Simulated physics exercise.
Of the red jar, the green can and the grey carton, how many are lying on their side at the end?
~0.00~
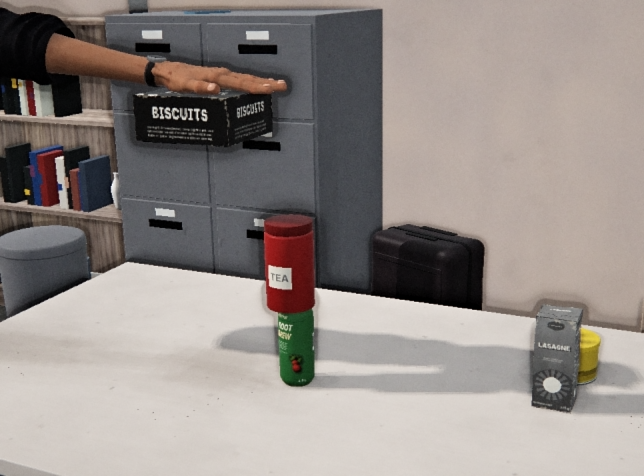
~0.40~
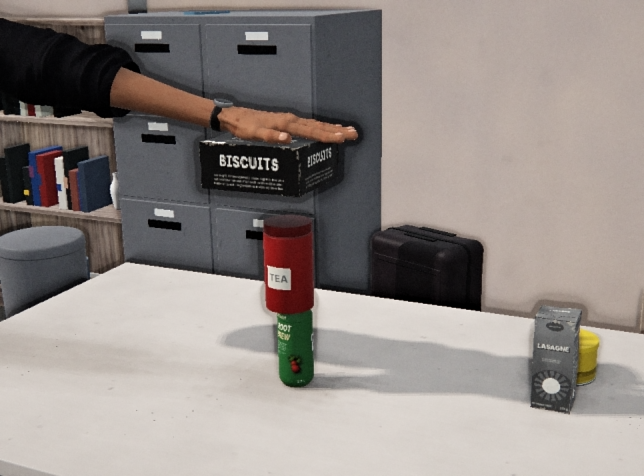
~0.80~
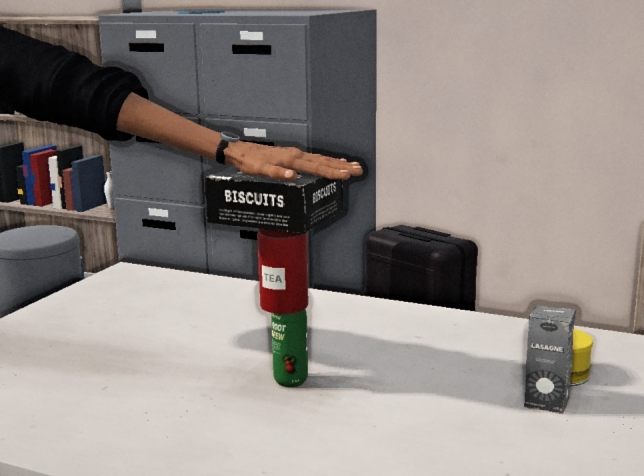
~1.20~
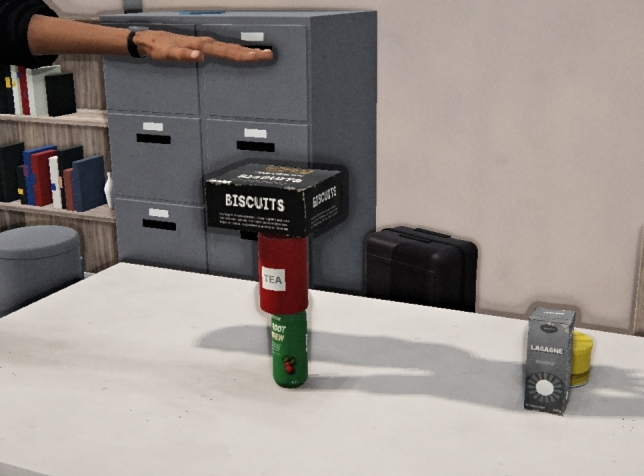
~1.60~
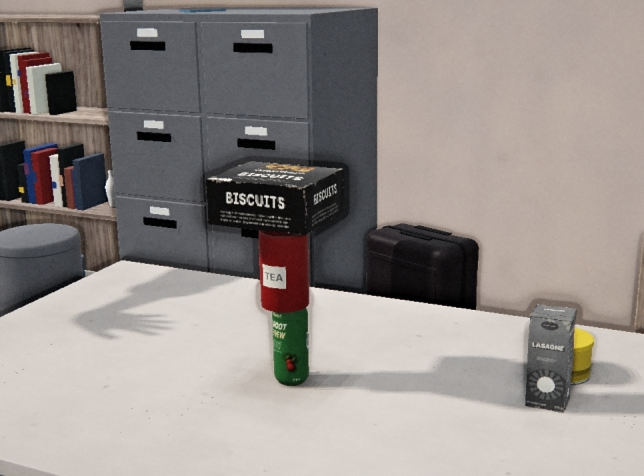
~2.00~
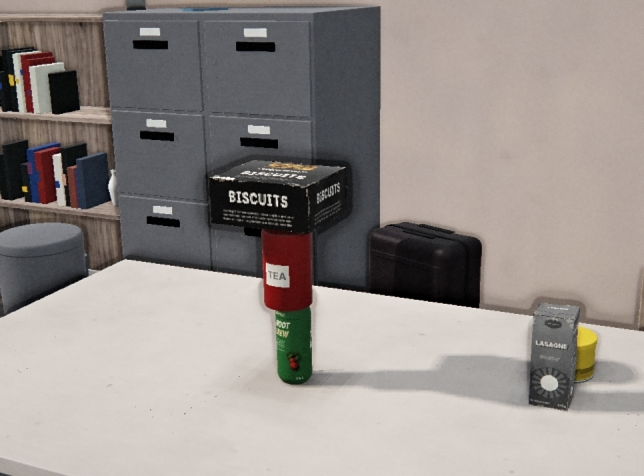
None of them are. The red jar, the green can and the grey carton all still stand upright.
